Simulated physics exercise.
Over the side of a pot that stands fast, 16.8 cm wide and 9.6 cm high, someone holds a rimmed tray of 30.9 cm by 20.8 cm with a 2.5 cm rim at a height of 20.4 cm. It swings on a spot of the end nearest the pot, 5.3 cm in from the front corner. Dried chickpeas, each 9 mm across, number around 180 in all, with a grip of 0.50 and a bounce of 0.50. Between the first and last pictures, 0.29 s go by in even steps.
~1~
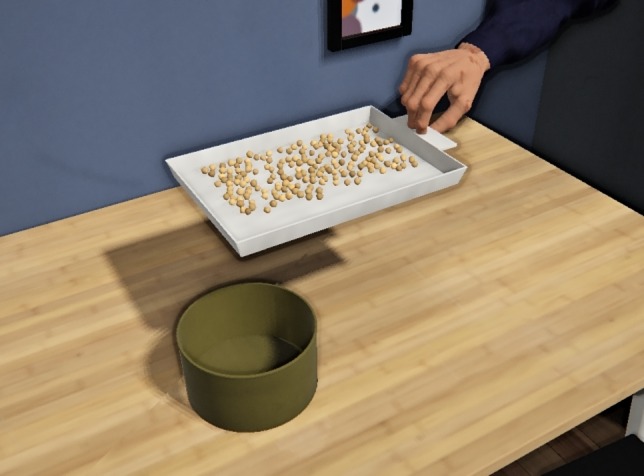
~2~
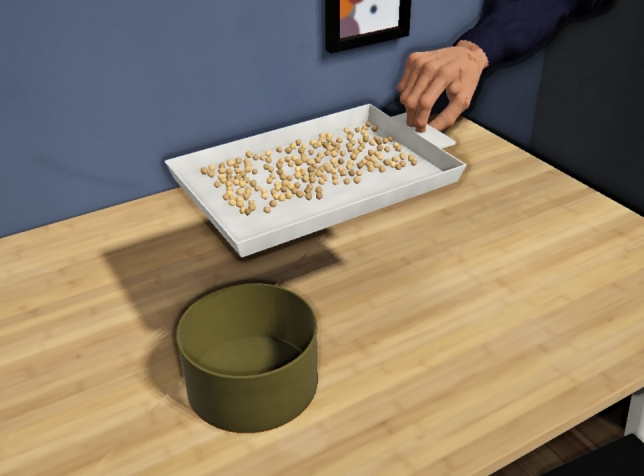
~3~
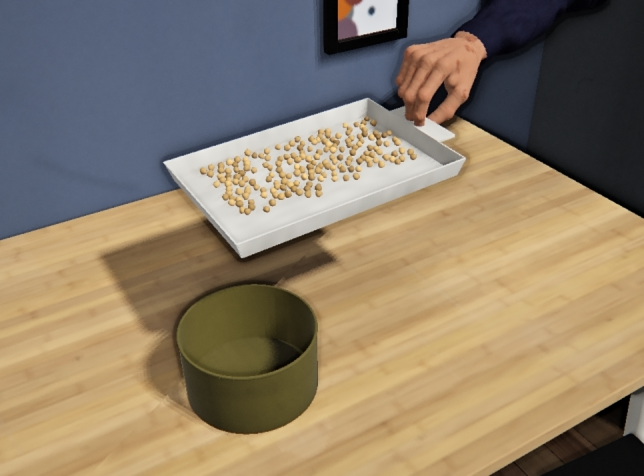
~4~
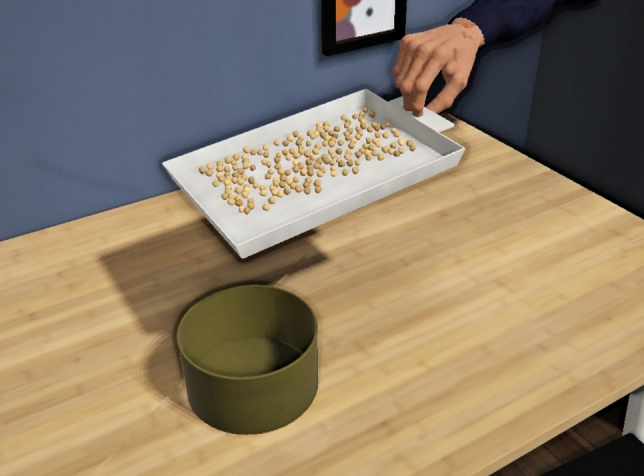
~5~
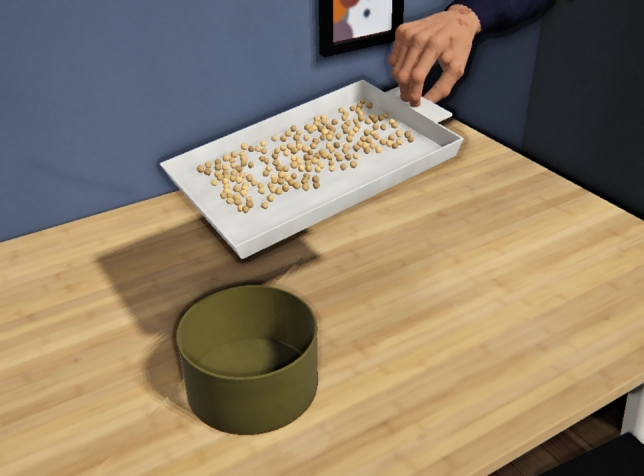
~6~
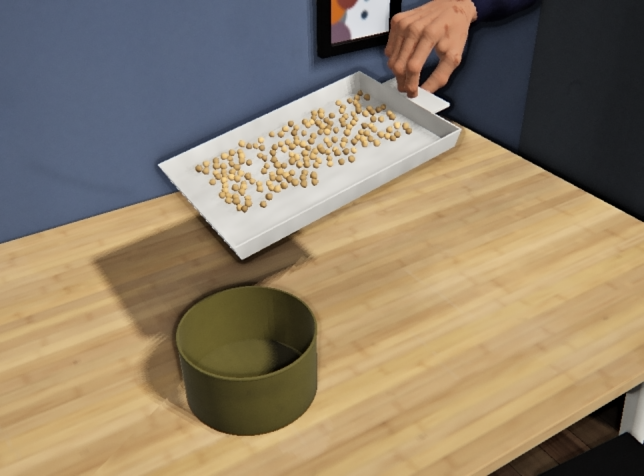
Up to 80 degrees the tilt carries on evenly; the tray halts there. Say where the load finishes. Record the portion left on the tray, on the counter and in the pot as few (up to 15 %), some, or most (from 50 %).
Result. Tray: Most; counter: Few; pot: Few.
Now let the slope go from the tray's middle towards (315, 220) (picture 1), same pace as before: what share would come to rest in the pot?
Something like 15 per cent of the pieces.
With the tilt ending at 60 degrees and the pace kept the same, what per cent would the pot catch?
That would give about 0 per cent.
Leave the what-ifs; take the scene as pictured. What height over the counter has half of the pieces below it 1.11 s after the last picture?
Around 24 cm up.
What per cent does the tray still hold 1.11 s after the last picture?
Estimate: About 95 percent.
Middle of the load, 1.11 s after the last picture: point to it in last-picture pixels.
Roughly pixel (205, 193).
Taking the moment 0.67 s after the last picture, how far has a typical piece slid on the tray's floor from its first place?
I'd say close to 13 centimetres.
Then, 0.67 s after the last picture, tilt 44 degrees; the tray holds 100 %, the pot 0 %.
Then, 1.11 s after the last picture, tilt 65 degrees; the tray holds 95 %, the pot 0 %.
Then, 1.63 s after the last picture, tilt 80 degrees; the tray holds 95 %, the pot 0 %.
In the end, tray 95 %, counter 5 %, pot 0 %.
